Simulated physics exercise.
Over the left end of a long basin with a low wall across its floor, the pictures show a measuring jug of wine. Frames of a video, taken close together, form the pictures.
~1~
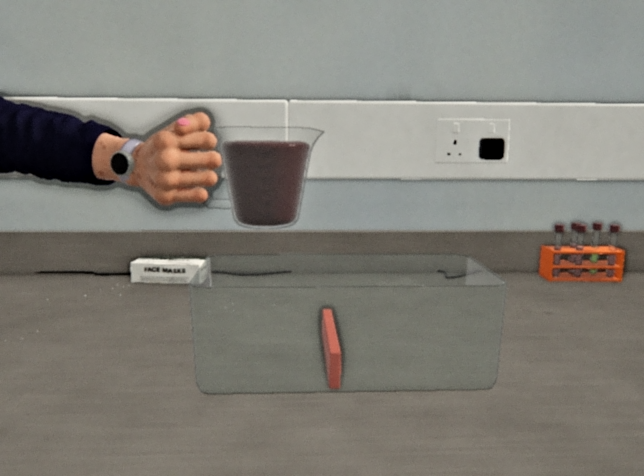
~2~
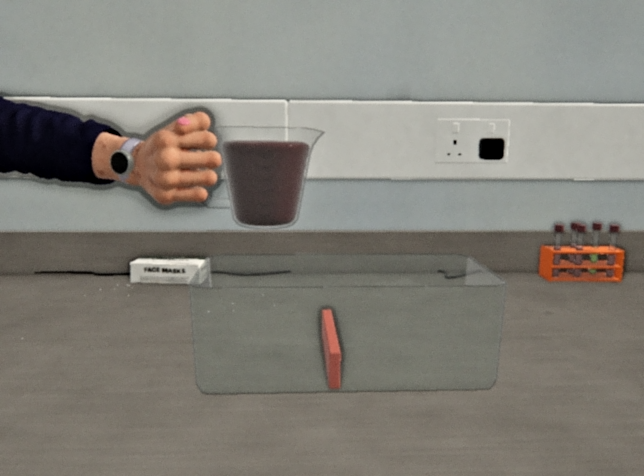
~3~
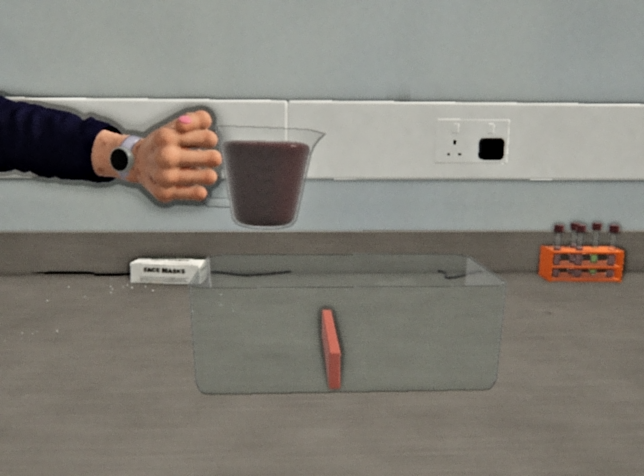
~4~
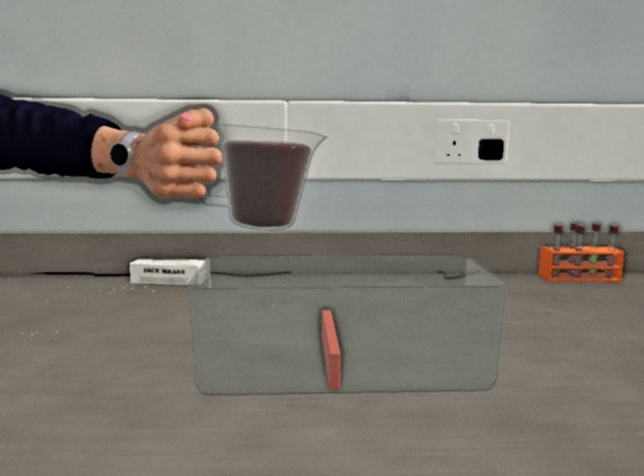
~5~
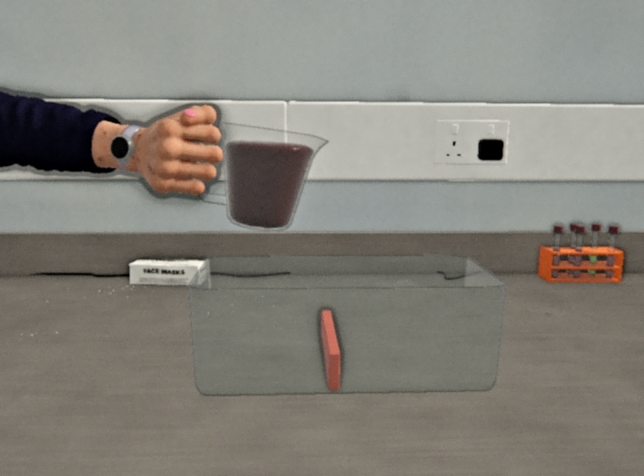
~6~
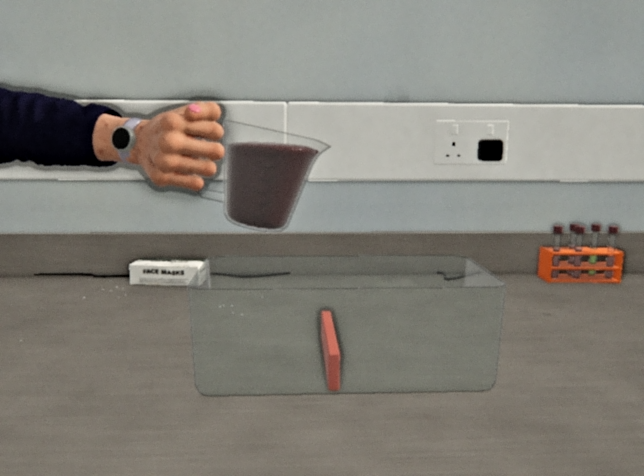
A hand holds a jug of dark red liquid above a clear basin, tilting it slightly right.
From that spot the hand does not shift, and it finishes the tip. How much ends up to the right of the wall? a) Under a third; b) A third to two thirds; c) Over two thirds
c, over two thirds.
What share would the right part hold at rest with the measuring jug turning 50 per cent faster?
Around 95 percent ends up there.
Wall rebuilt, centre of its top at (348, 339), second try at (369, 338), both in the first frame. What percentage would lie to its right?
85 % and 60 %, roughly.
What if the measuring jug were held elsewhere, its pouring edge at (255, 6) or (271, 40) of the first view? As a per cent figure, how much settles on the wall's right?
Estimate, first then second: 60 per cent and 70 per cent.
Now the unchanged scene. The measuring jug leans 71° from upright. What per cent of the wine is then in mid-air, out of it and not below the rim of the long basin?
It comes to around 20 per cent.
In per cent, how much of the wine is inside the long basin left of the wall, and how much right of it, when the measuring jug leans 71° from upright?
The left part holds close to 0 per cent, the right part close to 10.
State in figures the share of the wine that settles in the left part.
5 in a hundred.
A moment on, the measuring jug is tipped part way and 69 per cent is still to pour, 0 is left of the wall and 10 right of it.
Next, the measuring jug is tipped right over and 13 per cent is still to pour, 2 is left of the wall and 74 right of it.
Then the measuring jug is tipped right over and 0 per cent is still to pour, 3 is left of the wall and 97 right of it.
Later the measuring jug is tipped right over and 0 per cent is still to pour, 3 is left of the wall and 97 right of it.
In the end 3 per cent lies left of the wall, 97 right of it and 0 outside.
